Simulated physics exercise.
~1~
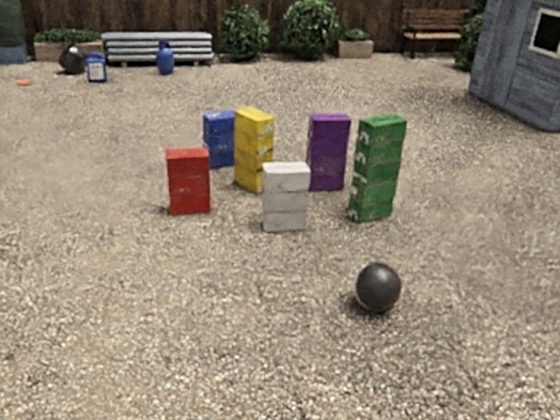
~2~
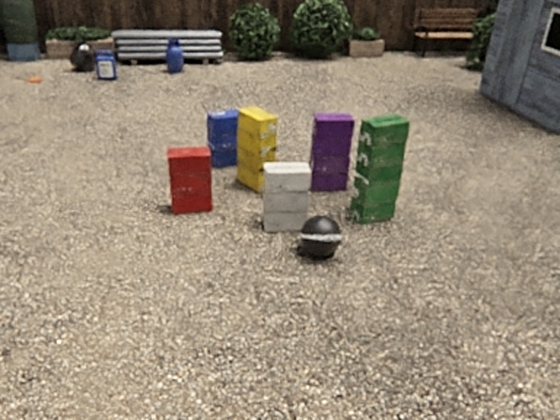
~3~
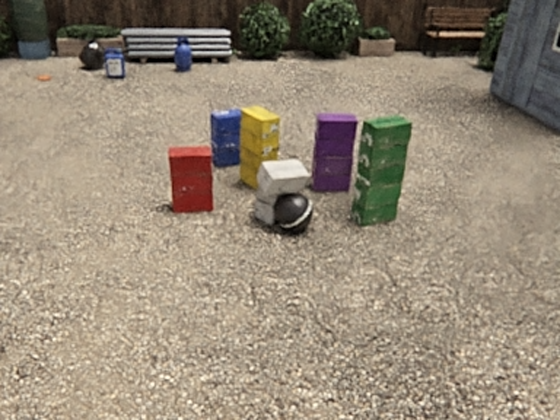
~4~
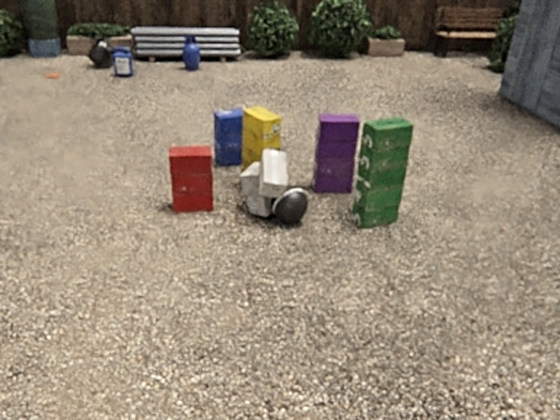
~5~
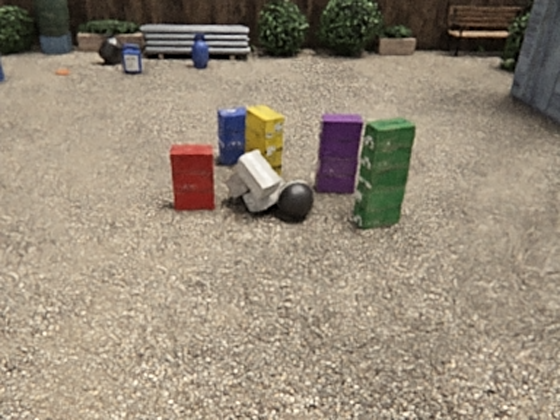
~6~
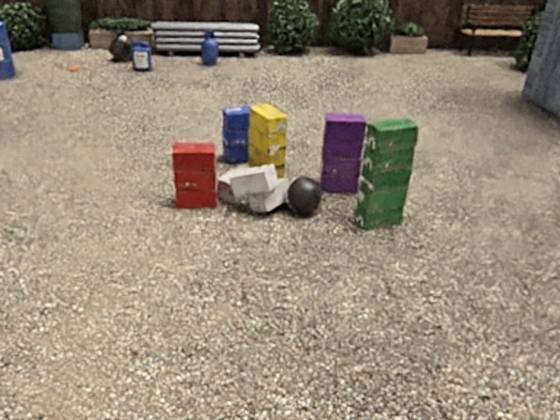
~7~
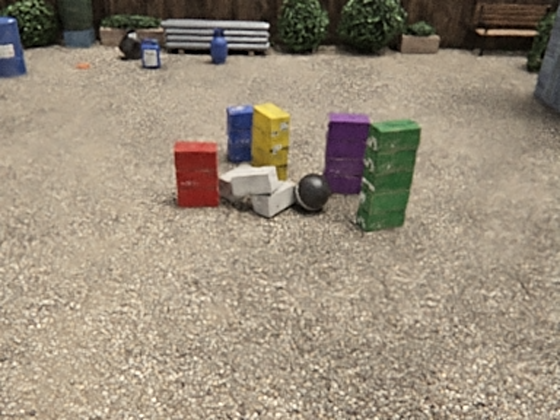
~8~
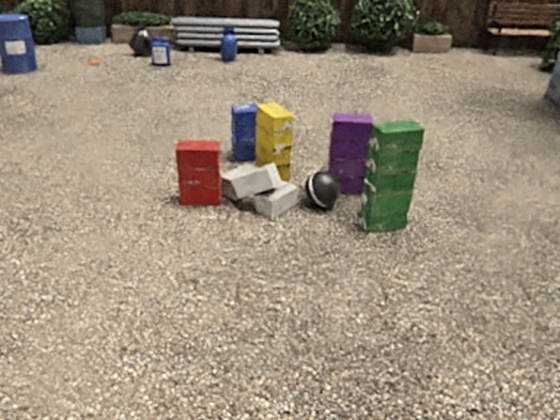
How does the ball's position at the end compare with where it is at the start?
At the start the ball is out on the open gravel in front of the columns, towards the lower right. By the end it is further back and further left, in the gap between the fallen white parcels and the green column.
